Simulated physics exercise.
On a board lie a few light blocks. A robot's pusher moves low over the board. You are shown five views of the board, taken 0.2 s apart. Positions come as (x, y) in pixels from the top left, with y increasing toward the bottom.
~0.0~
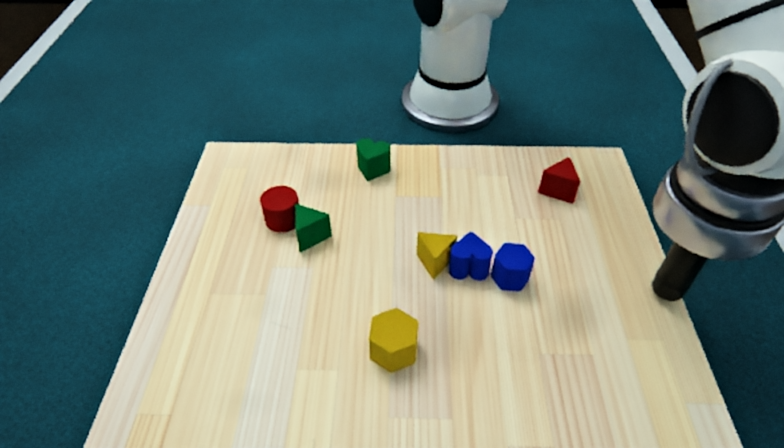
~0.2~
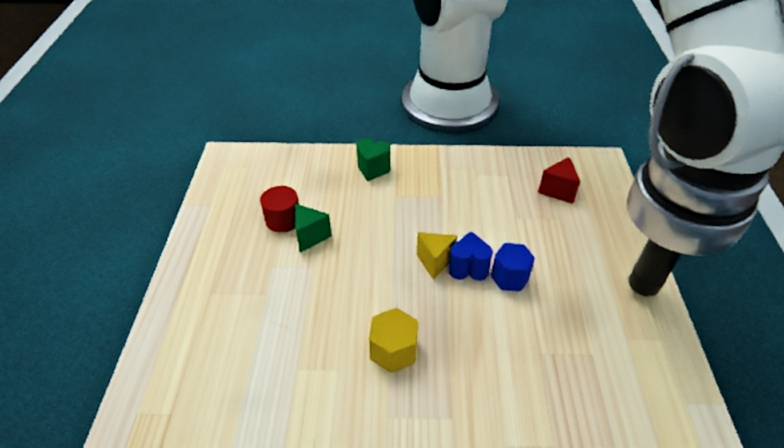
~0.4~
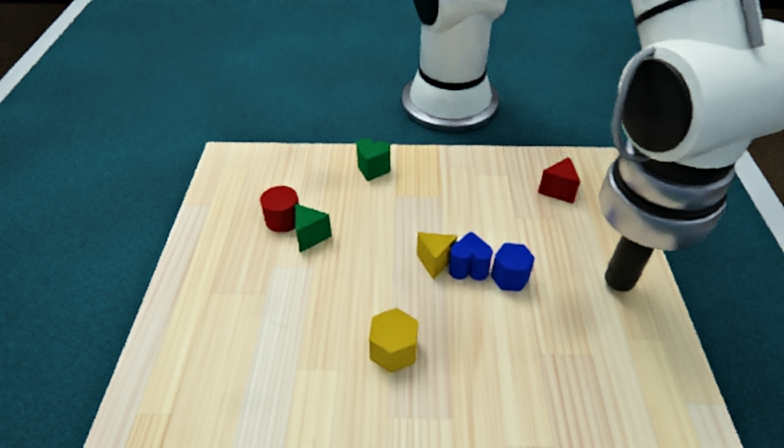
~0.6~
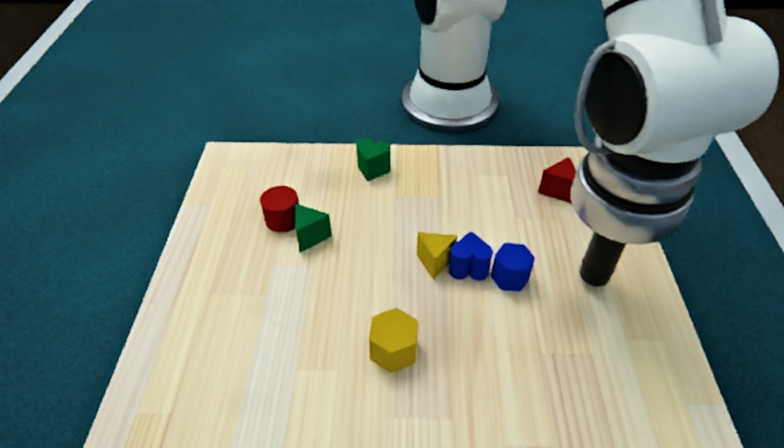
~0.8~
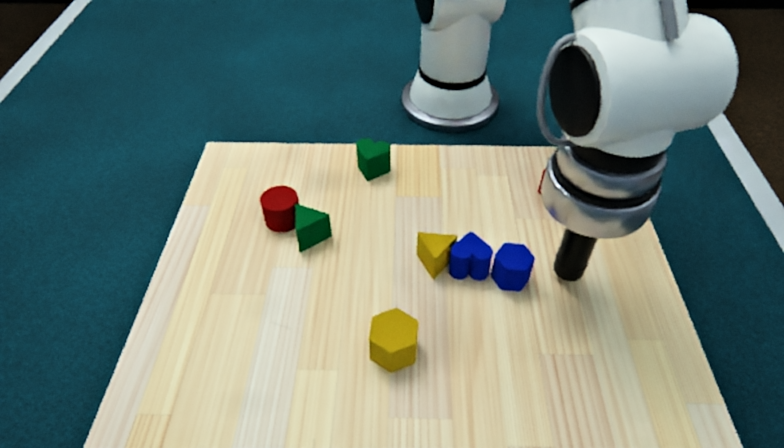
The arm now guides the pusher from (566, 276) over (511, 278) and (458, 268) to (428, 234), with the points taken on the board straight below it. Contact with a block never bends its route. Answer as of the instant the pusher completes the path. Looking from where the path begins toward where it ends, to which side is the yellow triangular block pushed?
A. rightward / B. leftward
Correct choice: A.
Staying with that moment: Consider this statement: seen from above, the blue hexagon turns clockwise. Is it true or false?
It is false.
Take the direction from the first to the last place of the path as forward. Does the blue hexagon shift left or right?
The answer is left.
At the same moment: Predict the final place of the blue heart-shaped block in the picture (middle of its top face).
Roughly at (427, 253).
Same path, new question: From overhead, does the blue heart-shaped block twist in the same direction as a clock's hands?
Yes, that is what happens.
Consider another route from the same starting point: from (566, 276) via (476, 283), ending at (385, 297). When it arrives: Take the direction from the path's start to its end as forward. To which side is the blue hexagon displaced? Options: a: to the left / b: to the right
My answer is option a.
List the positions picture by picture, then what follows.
Pusher's lower end at (667, 289); yellow triangular block at (437, 241); blue heart-shaped block at (472, 247); blue hexagon at (515, 256), in the first picture.
Pusher at (644, 285); blocks still, in the second picture.
Pusher at (619, 280); blocks still, in the third picture.
Pusher at (594, 275); blocks still, in the fourth picture.
Pusher at (568, 270); yellow triangular block at (437, 241); blue heart-shaped block at (472, 247); blue hexagon at (515, 256), in the fifth picture.
What follows on the original path. One third of the way, pusher at (512, 272); yellow triangular block at (422, 233), turned 15° anticlockwise; blue heart-shaped block at (451, 249), turned 55° clockwise; blue hexagon at (483, 264), turned 25° anticlockwise.
Two thirds of the way, pusher at (458, 262); yellow triangular block at (414, 228); blue heart-shaped block at (427, 253), turned 100° clockwise; blue hexagon at (452, 273), turned 90° anticlockwise.
At the end, pusher at (428, 228); yellow triangular block at (406, 222), turned 50° anticlockwise; blue heart-shaped block at (427, 253), turned 100° clockwise; blue hexagon at (452, 273), turned 90° anticlockwise.
